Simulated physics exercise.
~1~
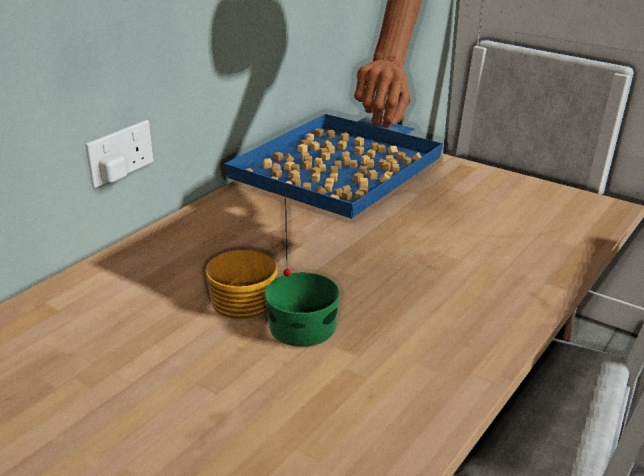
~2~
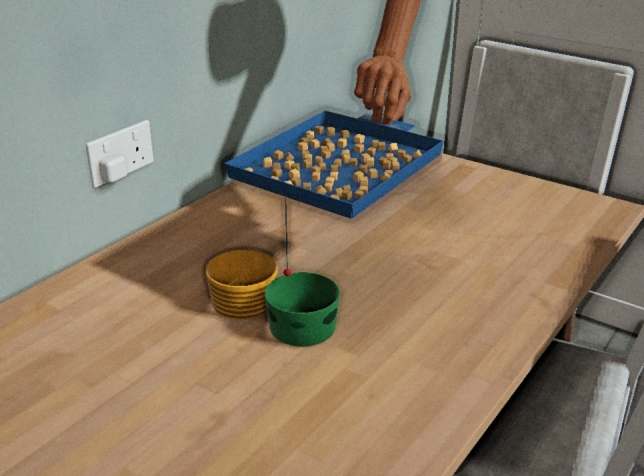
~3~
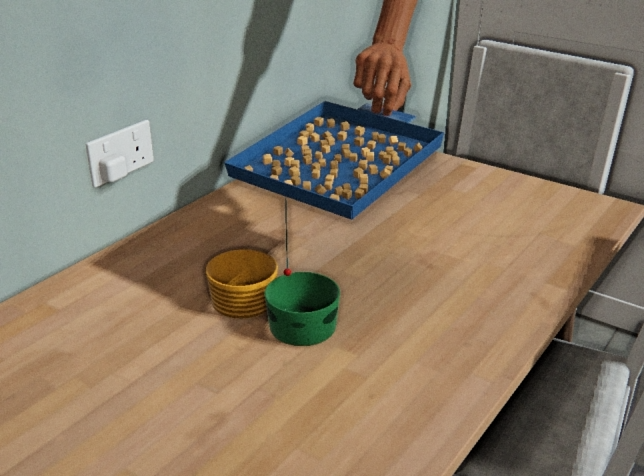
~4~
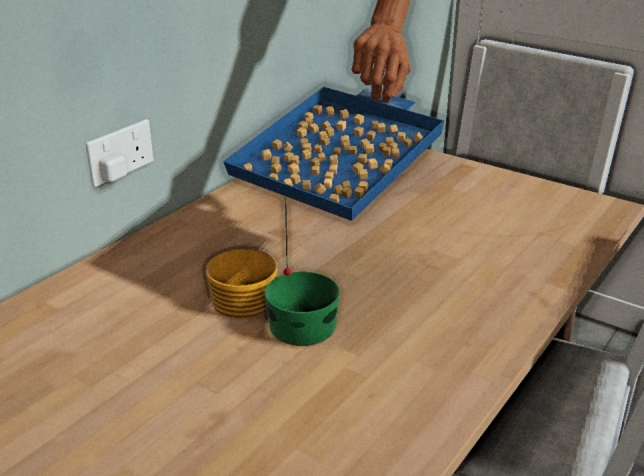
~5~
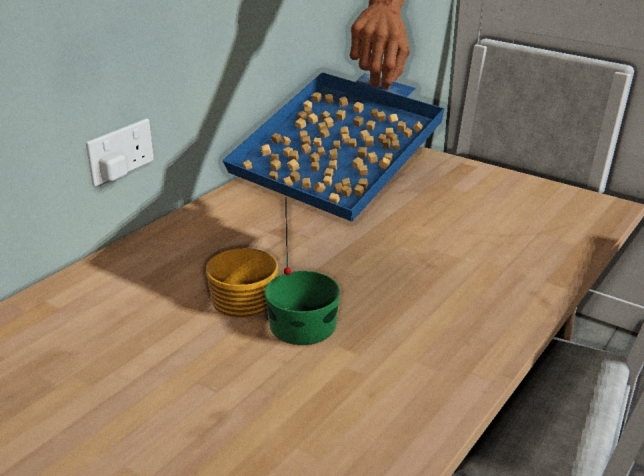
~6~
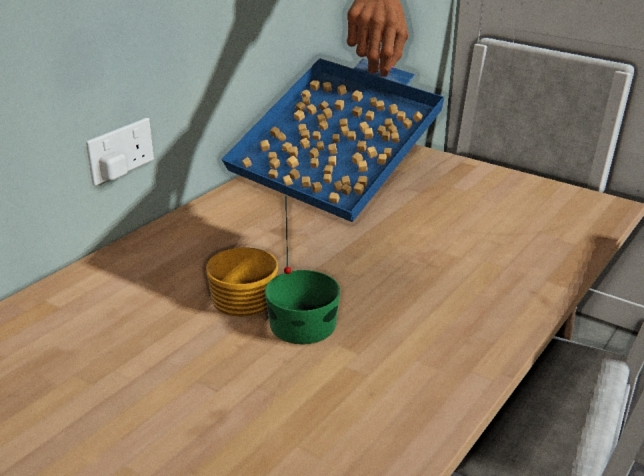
A blue tray of small wooden cubes, held by a hand at its far end, tilts gradually as the hand raises that end, its near edge dipping slightly at the right corner above a yellow dish and a green dish.
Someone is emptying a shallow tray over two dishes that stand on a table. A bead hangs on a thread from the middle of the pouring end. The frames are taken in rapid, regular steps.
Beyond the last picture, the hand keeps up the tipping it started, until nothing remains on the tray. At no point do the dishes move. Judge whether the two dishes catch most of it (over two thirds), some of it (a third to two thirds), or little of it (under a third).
They catch little of it.
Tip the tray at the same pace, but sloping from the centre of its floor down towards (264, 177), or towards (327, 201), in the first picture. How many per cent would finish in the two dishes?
For the first it's near 50 %, for the second near 30 %.
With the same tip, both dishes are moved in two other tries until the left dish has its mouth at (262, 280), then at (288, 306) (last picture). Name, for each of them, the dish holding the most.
With the first placement it's the one to the right, with the second it's the one to the left.
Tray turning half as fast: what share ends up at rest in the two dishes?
It would be close to 10 per cent.
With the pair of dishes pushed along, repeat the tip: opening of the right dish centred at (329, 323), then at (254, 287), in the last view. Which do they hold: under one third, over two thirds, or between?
In order: Above two thirds, then under a third.
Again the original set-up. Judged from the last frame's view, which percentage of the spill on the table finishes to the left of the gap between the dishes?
Estimate: Roughly 60 %.
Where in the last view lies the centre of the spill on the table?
Centre at rest: About (277, 373).
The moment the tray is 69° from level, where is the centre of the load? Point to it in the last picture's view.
In the last view, the load is centred near (310, 181).
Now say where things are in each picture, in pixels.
In the first frame, corners of the pouring end at (228, 163) and (352, 202), level; middle of the load at (338, 165), small wooden cubes; left dish at (219, 298); right dish at (280, 324); bead on its thread at (287, 273).
In the second frame, corners of the pouring end at (228, 163) and (352, 203), level; middle of the load at (338, 163).
In the third frame, corners of the pouring end at (227, 162) and (352, 204), tipped barely, lowest at the right corner; middle of the load at (338, 158).
In the fourth frame, corners of the pouring end at (226, 161) and (351, 206), tipped a little, lowest at the right corner; middle of the load at (337, 152).
In the fifth frame, corners of the pouring end at (226, 160) and (351, 208), tipped clearly, lowest at the right corner; middle of the load at (337, 145).
In the sixth frame, corners of the pouring end at (225, 159) and (350, 210), tipped clearly, lowest at the right corner; middle of the load at (336, 138); left dish at (220, 295); right dish at (280, 322).
Soon after the last picture, tray tipped steeply; all on the tray.
A little later, tray tipped past a quarter turn; most on the tray; a stray few in the right dish; a small part outside both; a stray few in the air.
Later still, tray tipped past a quarter turn; about a quarter in the right dish; most outside both.
At rest, tray tipped past a quarter turn; about a quarter in the right dish; none in the left dish; most outside both.
